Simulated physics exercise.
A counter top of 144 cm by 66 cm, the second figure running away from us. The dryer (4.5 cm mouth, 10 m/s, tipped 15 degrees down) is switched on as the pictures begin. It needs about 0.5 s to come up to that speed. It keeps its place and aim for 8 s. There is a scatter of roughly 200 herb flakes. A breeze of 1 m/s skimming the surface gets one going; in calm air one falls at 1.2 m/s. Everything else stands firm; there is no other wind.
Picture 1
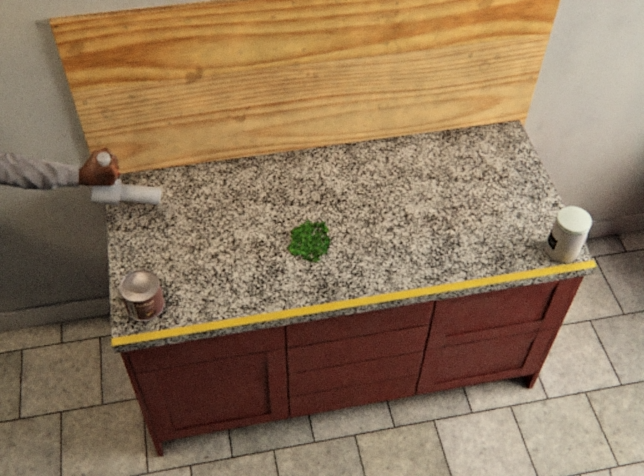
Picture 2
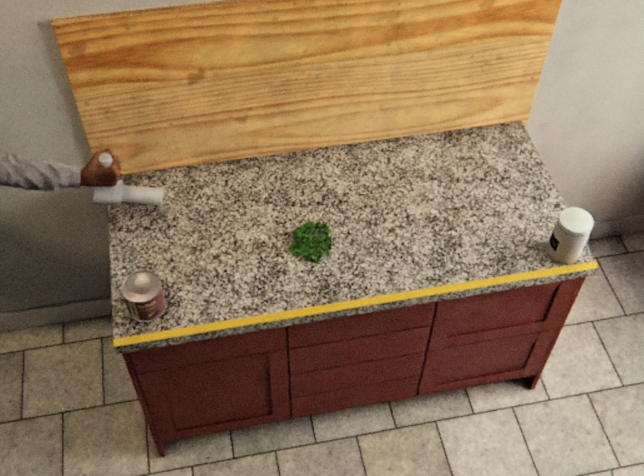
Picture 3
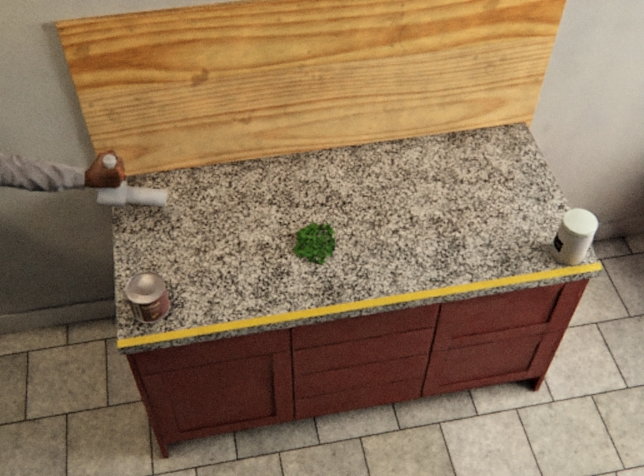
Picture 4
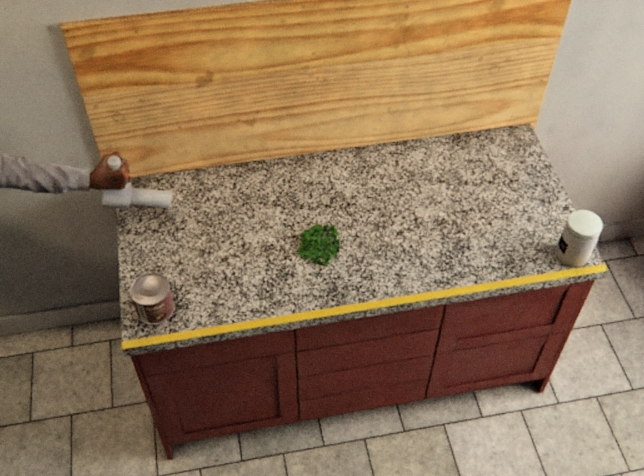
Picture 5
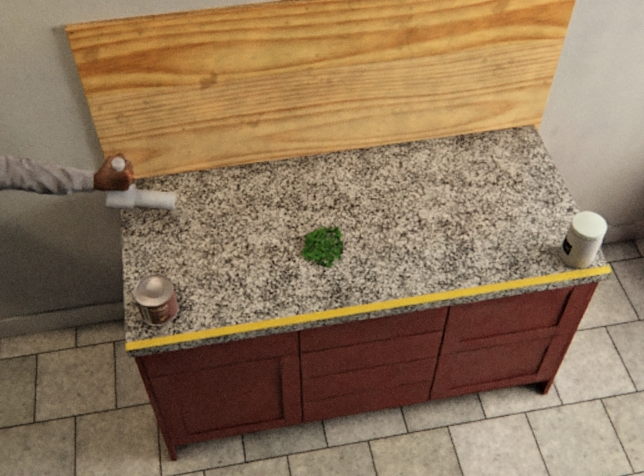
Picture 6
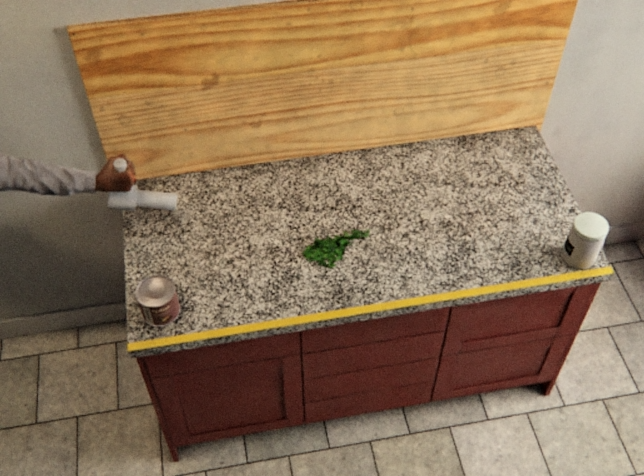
A hand holding a white dryer over a speckled counter, a small pile of green herb flakes starting to spread rightward.
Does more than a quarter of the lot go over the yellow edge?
More than a quarter over the yellow edge: Yes.
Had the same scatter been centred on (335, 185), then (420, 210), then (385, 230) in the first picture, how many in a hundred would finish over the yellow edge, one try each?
In that order: 0 %, 5 %, 30 %.
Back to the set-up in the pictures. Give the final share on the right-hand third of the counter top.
About 5 %.
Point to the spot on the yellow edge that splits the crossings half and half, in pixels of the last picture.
At about (505, 291).
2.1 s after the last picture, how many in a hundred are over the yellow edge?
About 70 %.
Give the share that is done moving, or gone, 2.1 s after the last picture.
Near 90 %.
Then, 1.2 s after the last picture, 69 % are over the yellow edge; 81 % have settled or left.
Then, 2.1 s after the last picture, 73 % are over the yellow edge; 94 % have settled or left.
Then, 4.0 s after the last picture, 74 % are over the yellow edge; 96 % have settled or left.
Then, 7.6 s after the last picture, at the end, 75 % are over the yellow edge.
